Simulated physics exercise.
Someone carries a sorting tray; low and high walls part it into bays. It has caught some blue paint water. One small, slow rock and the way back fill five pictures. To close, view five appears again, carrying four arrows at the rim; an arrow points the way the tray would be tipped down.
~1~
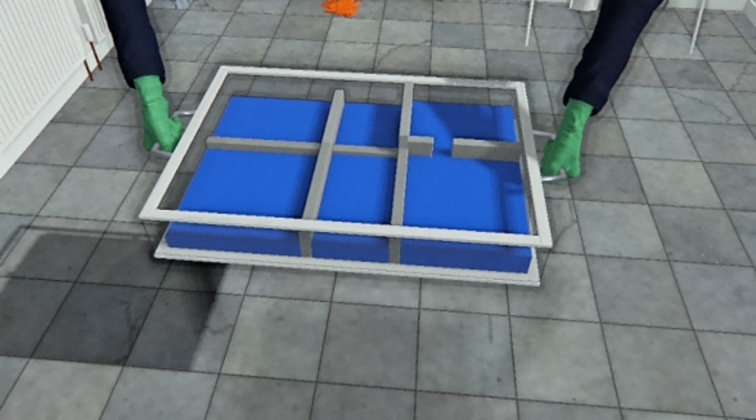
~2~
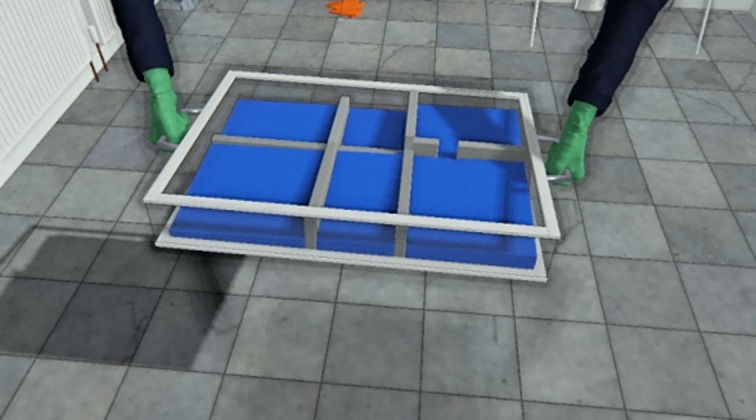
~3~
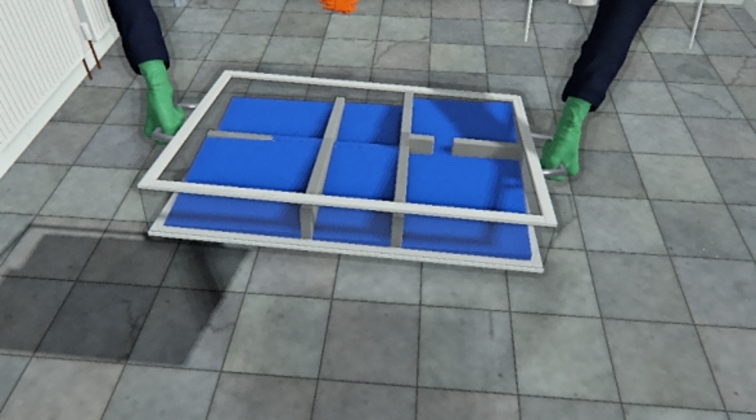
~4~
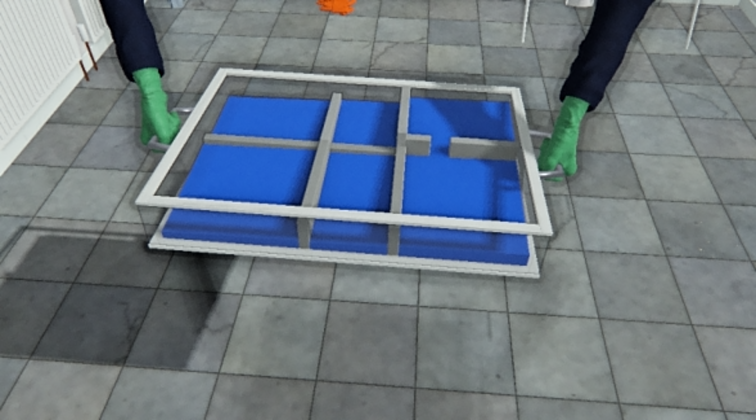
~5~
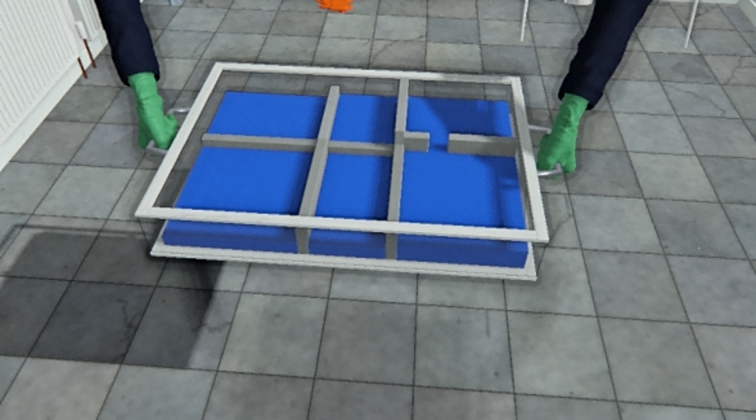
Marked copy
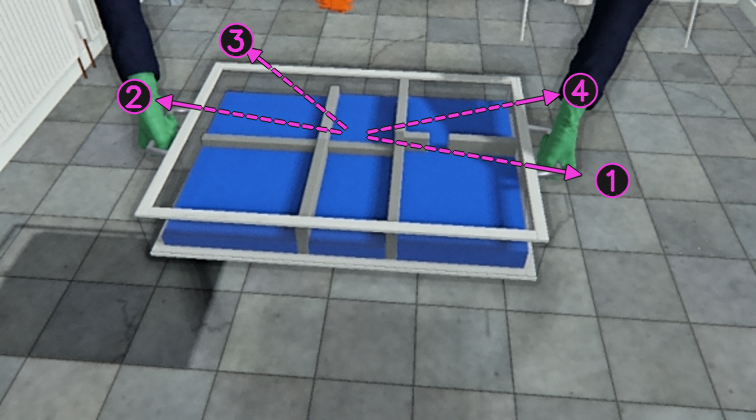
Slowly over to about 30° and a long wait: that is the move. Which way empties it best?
It is 3.
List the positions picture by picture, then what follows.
In the first picture, the tray is level; deepest in the back right bay, at (460, 128), shallowest in the front left.
In the second picture, tipped about 6° down to the back; no wall is crossed.
In the third picture, tipped about 9° down to the back; liquid runs over two walls.
In the fourth picture, tipped about 5° down to the back; no wall is crossed.
In the fifth picture, the tray is level; deepest in the back right bay, at (456, 123), shallowest in the front left.
In magenta, 1 ends at (575, 173); 2 ends at (161, 101); 3 ends at (249, 51); 4 ends at (554, 95).
With 1, about 49 % stays in the tray, the largest part in the front right bay.
With 2, about 54 % stays in the tray, the largest part in the back left bay.
With 3, about 29 % stays in the tray, the largest part in the back left bay.
With 4, about 43 % stays in the tray, the largest part in the back right bay.
